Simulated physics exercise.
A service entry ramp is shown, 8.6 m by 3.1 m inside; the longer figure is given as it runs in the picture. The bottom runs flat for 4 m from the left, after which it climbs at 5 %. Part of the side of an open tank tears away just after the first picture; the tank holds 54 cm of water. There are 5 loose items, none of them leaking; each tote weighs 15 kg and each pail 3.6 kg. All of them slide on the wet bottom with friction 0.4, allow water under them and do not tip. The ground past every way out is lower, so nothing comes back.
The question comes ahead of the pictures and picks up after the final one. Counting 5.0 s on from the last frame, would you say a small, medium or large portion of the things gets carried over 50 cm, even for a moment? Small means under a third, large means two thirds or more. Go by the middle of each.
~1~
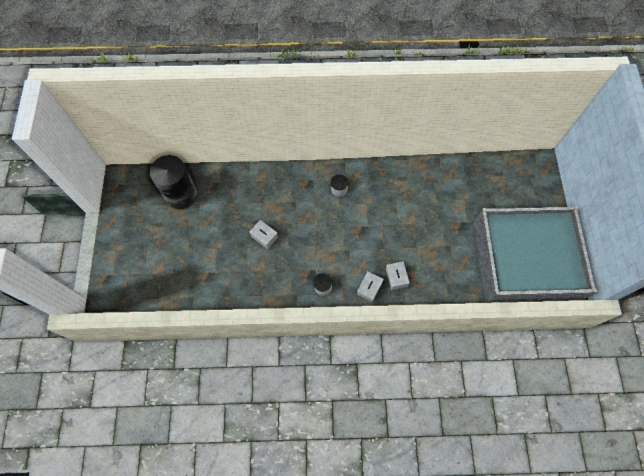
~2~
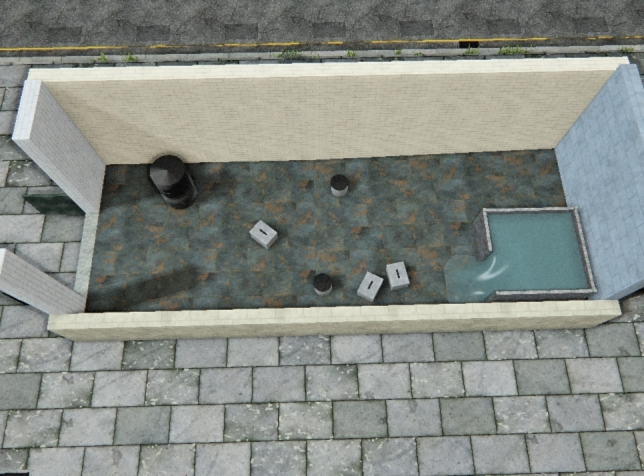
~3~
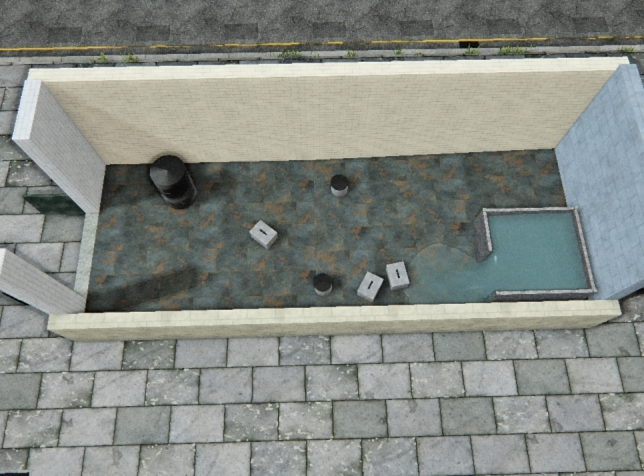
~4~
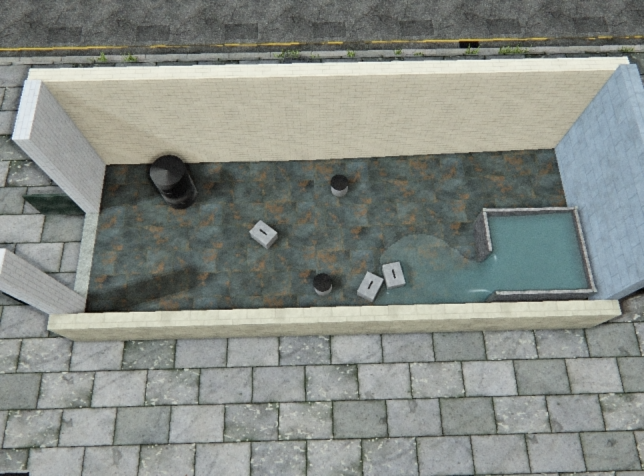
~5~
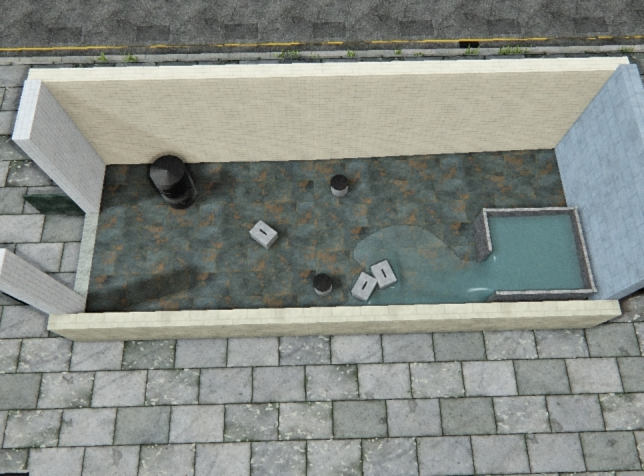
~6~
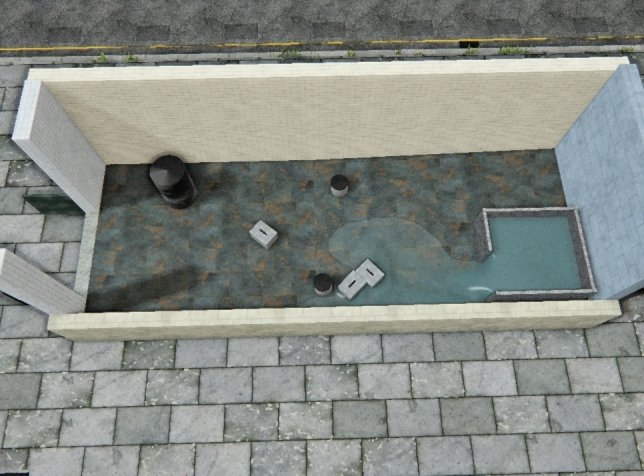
Large.
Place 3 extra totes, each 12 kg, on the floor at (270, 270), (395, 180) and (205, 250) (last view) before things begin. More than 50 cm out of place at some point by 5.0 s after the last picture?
Result, in sequence: Exceeded, not exceeded, exceeded.
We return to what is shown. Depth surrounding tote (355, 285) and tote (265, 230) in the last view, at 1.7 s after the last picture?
Some 7 cm at the first, some 5 cm at the second.
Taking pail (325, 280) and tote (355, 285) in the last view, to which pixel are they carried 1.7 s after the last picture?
About (179, 229) for the first and (202, 237) for the second.
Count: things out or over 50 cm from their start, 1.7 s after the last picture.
It comes to 4.
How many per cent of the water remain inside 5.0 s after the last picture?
Around 76 % of the water.
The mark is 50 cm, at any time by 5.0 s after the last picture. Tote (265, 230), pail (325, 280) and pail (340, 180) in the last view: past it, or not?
First exceeds it, second exceeds it, third does not reach it.
Then, 0.4 s after the last picture 2 of 5 are over 50 cm from their spots; 0 afloat.
Then, 1.7 s after the last picture 4 of 5 are over 50 cm from their spots; 0 afloat.
Then, 3.2 s after the last picture 4 of 5 are over 50 cm from their spots; 0 afloat.
Then, 5.0 s after the last picture 4 of 5 are over 50 cm from their spots, and 4 have been at some point; 0 afloat.
